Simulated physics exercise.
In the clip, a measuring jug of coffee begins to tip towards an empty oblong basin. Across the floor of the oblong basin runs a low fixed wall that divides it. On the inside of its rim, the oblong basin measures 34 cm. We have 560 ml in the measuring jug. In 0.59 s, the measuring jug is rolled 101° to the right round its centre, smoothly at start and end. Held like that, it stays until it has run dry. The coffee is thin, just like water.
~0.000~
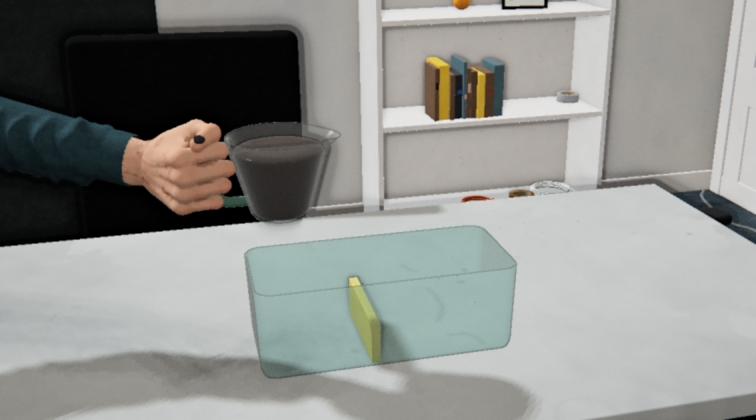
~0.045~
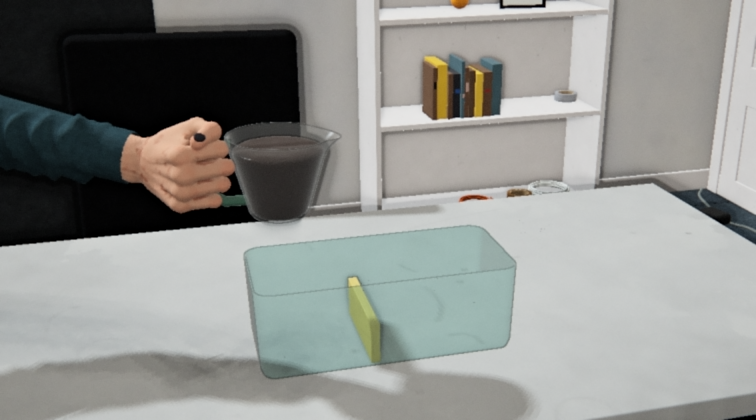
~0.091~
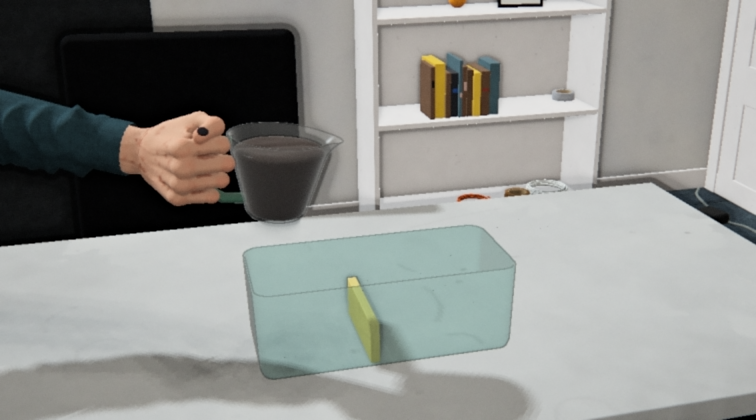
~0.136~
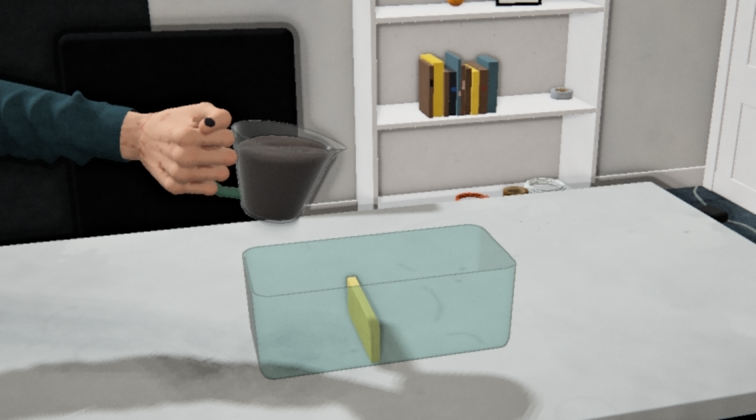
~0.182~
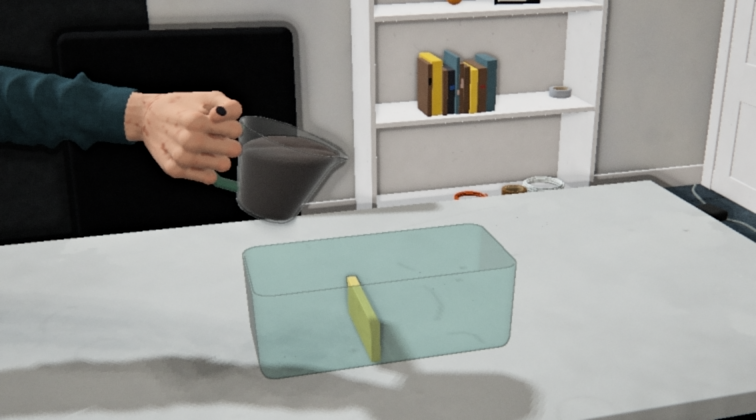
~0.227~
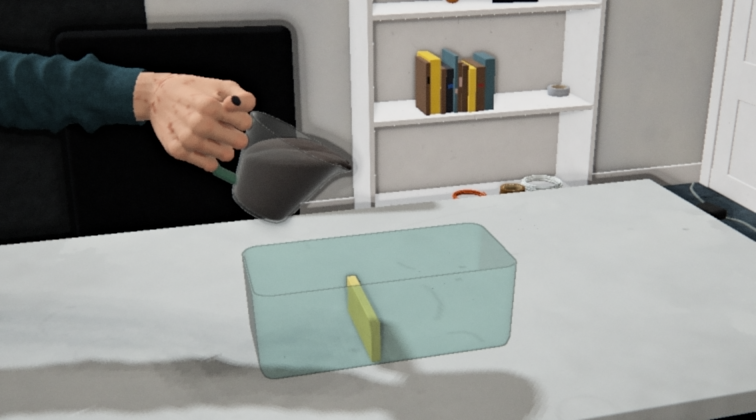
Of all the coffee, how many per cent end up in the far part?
Roughly 68 per cent.
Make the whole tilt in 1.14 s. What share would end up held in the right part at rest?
Estimate: Close to 85 per cent.
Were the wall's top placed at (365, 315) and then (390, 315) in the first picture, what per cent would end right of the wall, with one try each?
Respectively close to 75 and 35 %.
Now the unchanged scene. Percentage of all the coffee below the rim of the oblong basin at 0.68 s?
I'd put it at roughly 90 per cent.
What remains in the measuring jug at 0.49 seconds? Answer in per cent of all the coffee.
About 34 per cent.
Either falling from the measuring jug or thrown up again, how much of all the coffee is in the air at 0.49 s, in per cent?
Some 26 per cent, I reckon.
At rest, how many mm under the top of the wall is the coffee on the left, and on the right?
Left about 48 mm, while the right is about 42 mm.
Then, 0.49 s in, the tilt is 93° and 35 per cent is still to pour, 1 is left of the wall and 38 right of it.
Then, 0.68 s in, the tilt is 101° and 3 per cent is still to pour, 25 is left of the wall and 66 right of it.
Then, 0.87 s in, the tilt is 101° and 0 per cent is still to pour, 31 is left of the wall and 68 right of it.
Then, 1.09 s in, the tilt is 101° and 0 per cent is still to pour, 31 is left of the wall and 68 right of it.
Finally, 31 per cent lies left of the wall, 68 right of it and 1 outside.
